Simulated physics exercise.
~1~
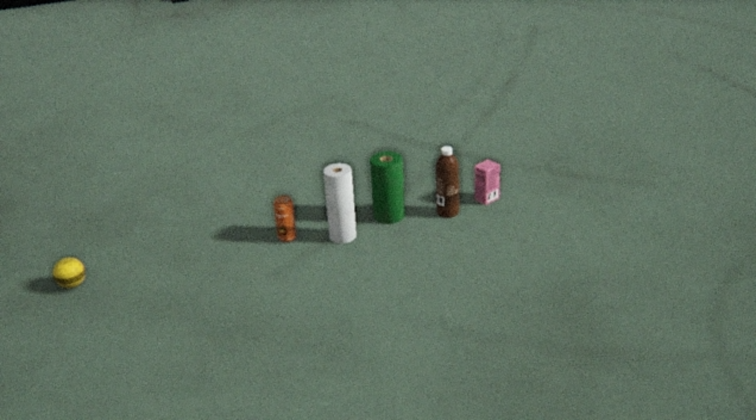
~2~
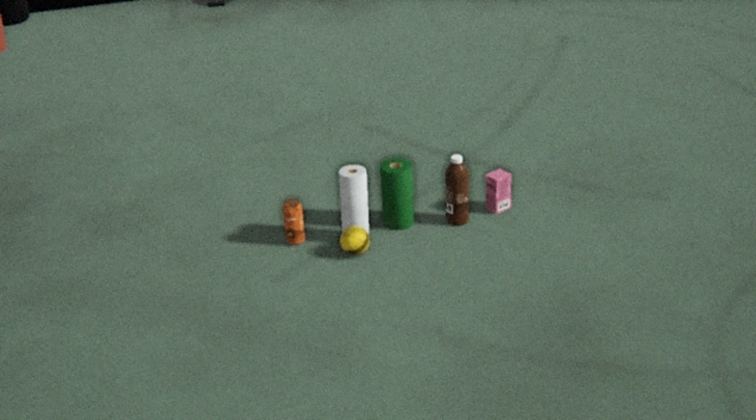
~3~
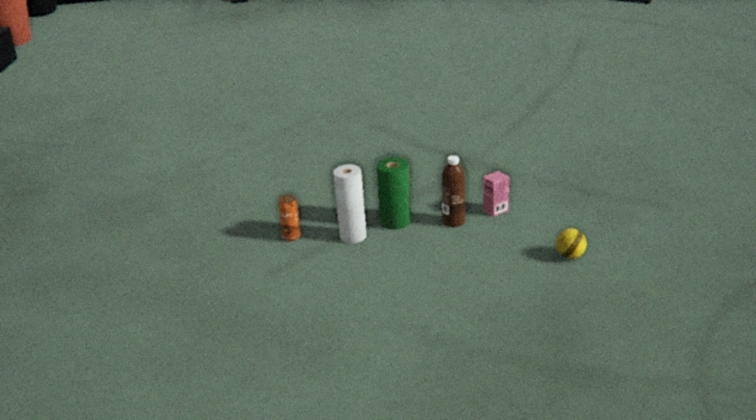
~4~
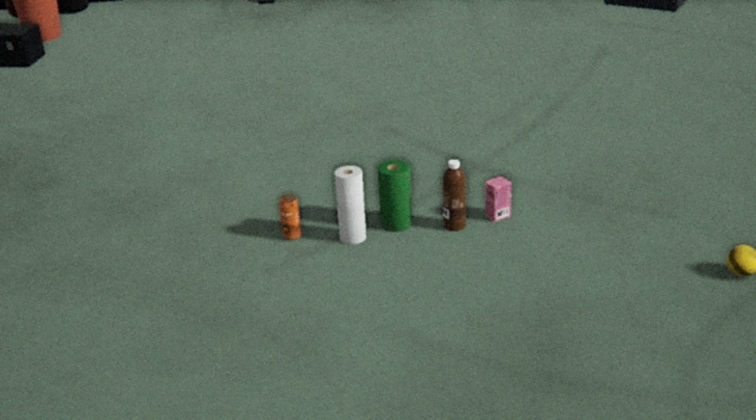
A yellow ball rolled from left to right across the green floor, passing in front of an orange can, a white roll, a green roll, a brown bottle and a pink carton, and reached the right edge with all five still standing.
